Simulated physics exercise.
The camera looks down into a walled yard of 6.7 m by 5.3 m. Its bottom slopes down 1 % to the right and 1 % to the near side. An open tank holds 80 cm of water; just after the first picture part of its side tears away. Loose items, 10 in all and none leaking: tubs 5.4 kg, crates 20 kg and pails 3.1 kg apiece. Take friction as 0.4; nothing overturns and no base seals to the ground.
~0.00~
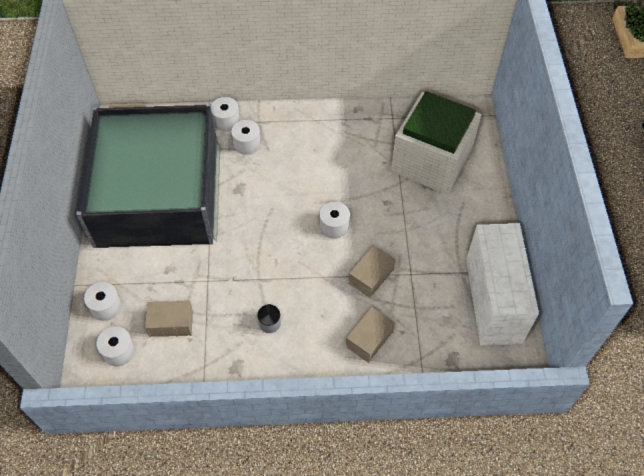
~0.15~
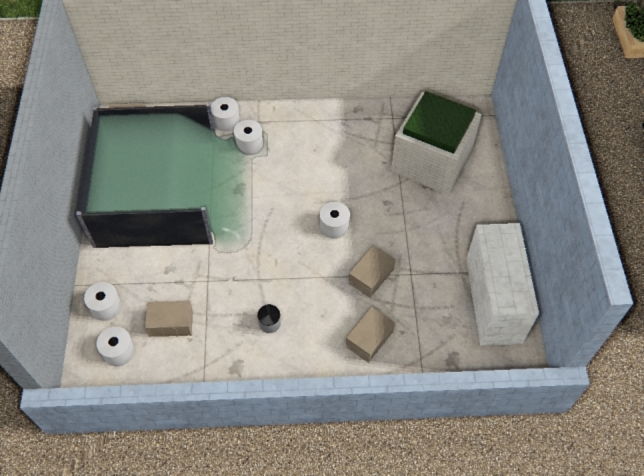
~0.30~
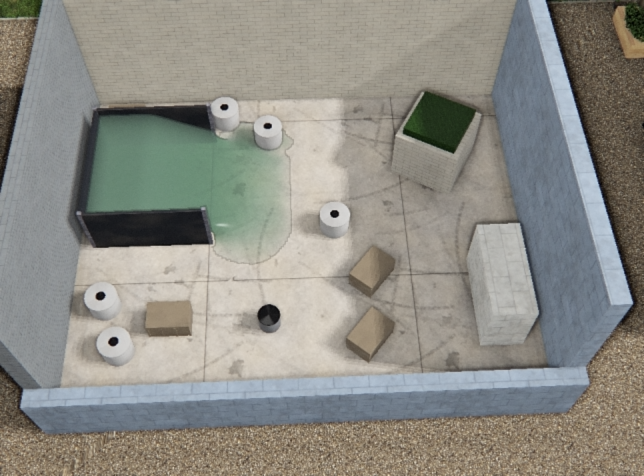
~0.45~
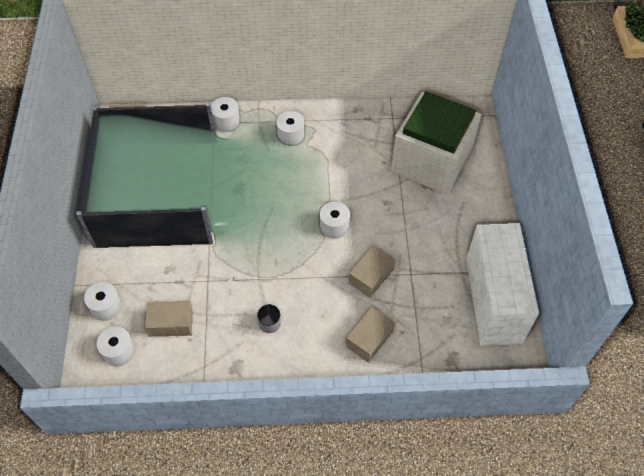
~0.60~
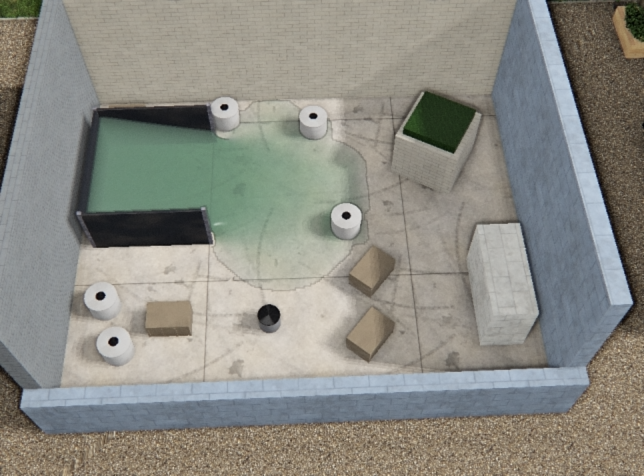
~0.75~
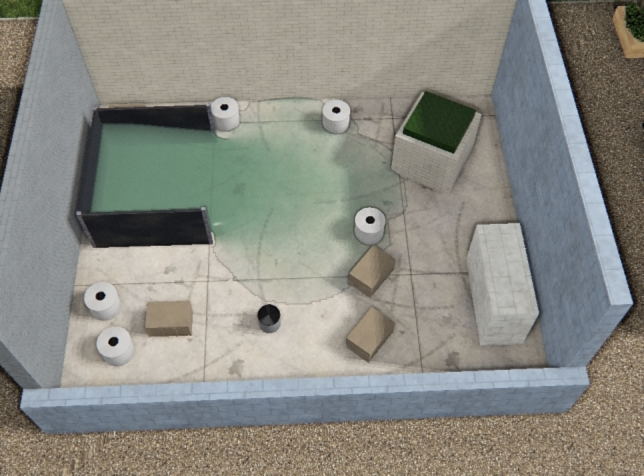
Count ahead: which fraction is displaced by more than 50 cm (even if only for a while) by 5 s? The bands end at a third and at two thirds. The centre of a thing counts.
That comes to from one to two thirds.
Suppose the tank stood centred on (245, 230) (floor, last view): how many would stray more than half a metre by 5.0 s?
Then 6.
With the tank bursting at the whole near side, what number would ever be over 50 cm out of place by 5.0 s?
In that case 7 of them.
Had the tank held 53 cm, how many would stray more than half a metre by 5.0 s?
Then 3.
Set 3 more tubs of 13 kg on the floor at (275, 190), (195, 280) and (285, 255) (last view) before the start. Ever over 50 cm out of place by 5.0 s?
In turn: More, under, more.
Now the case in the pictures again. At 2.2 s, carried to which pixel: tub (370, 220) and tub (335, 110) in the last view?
Around (517, 223) and (487, 128).
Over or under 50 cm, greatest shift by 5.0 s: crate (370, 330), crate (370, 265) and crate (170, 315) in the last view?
In turn: More, past it, under.
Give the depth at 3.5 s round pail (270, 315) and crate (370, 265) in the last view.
About 1 and 27 cm.
After 1.1 s 2 of 10 are over 50 cm from their spots; 0 afloat.
After 2.2 s 4 of 10 are over 50 cm from their spots; 1 afloat.
After 3.5 s 4 of 10 are over 50 cm from their spots; 4 afloat.
After 5.0 s 4 of 10 are over 50 cm from their spots, and 4 have been at some point; 4 afloat.
